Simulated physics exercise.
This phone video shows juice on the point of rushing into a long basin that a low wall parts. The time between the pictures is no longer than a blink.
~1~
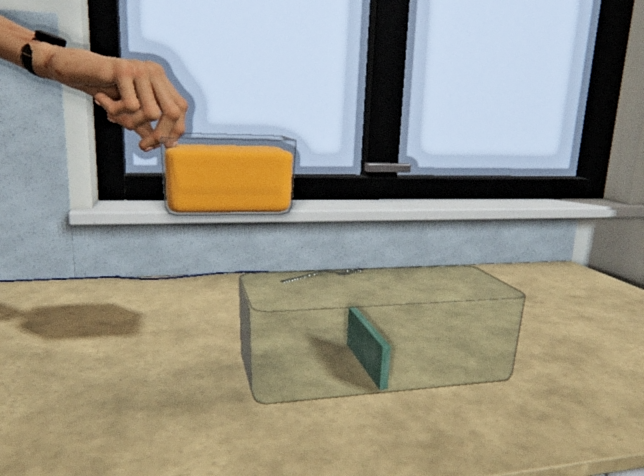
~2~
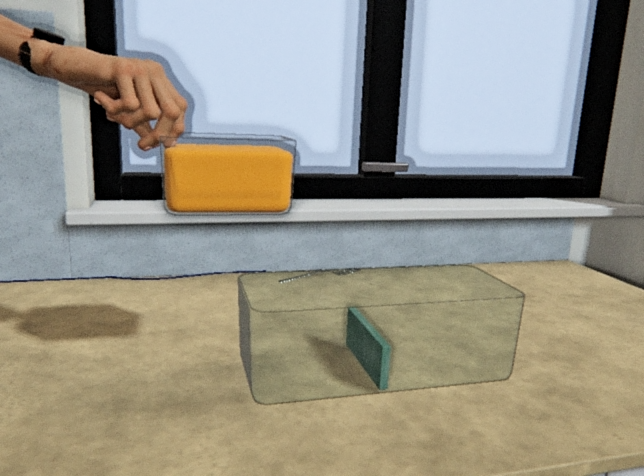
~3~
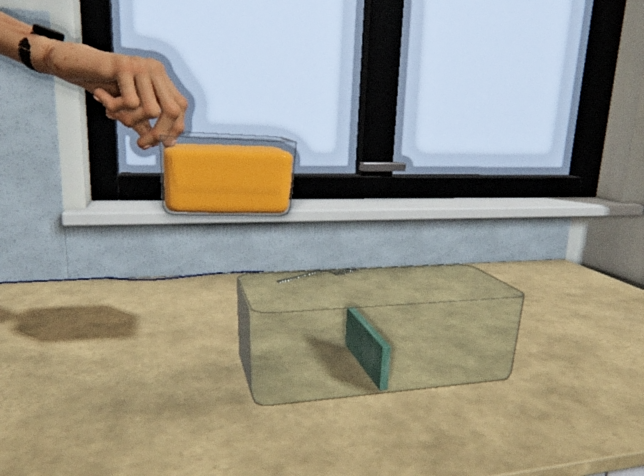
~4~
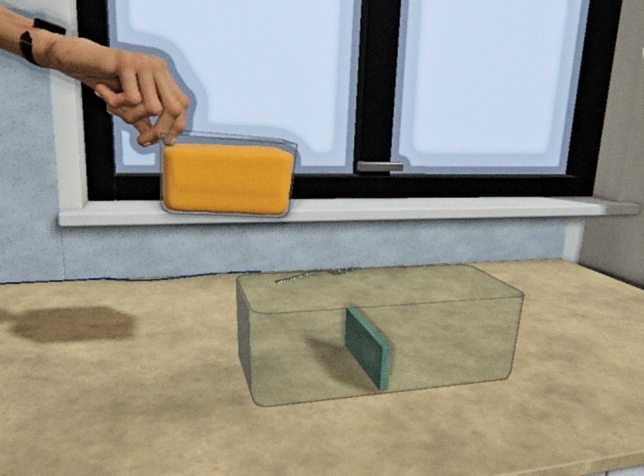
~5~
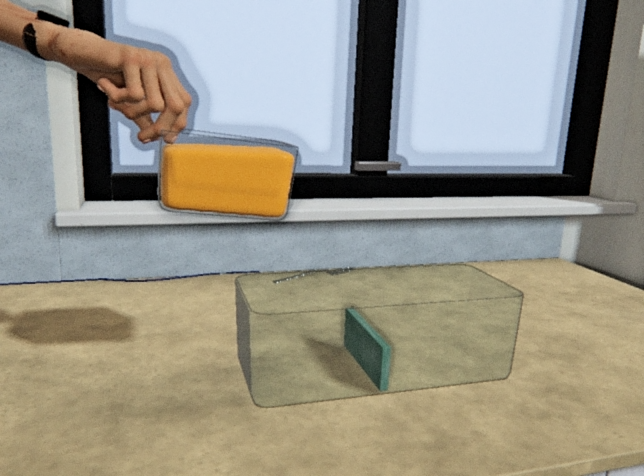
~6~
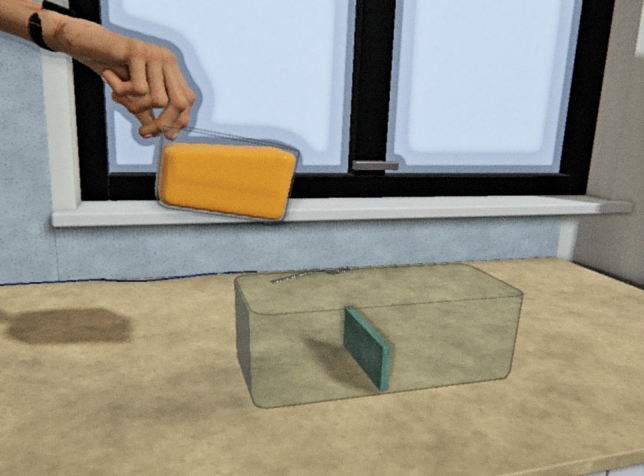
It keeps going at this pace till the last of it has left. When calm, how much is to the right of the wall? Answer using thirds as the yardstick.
Under a third of it.
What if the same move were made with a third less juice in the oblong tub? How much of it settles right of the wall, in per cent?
0 %.
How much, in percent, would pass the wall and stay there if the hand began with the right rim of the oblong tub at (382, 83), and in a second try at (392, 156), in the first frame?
In order, some 90 and 95 percent.
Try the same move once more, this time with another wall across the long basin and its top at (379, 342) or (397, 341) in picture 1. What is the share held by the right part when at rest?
Roughly 15 % and then 15 %.
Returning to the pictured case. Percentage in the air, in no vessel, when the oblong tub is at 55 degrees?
I'd reckon some 25 per cent.
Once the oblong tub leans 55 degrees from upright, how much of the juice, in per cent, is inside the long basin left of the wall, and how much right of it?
About 10 % left and about 0 % right.
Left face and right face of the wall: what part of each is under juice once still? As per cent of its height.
Roughly 60 percent left, 0 percent right.
A moment on, the oblong tub is tipped part way and 64 per cent is still to pour, 10 is left of the wall and 0 right of it.
Next, the oblong tub is tipped on its side and 17 per cent is still to pour, 69 is left of the wall and 4 right of it.
Then the oblong tub is tipped on its side and 3 per cent is still to pour, 88 is left of the wall and 5 right of it.
Later the oblong tub is tipped on its side and 0 per cent is still to pour, 93 is left of the wall and 5 right of it.
Finally, 94 per cent lies left of the wall, 5 right of it and 1 outside.
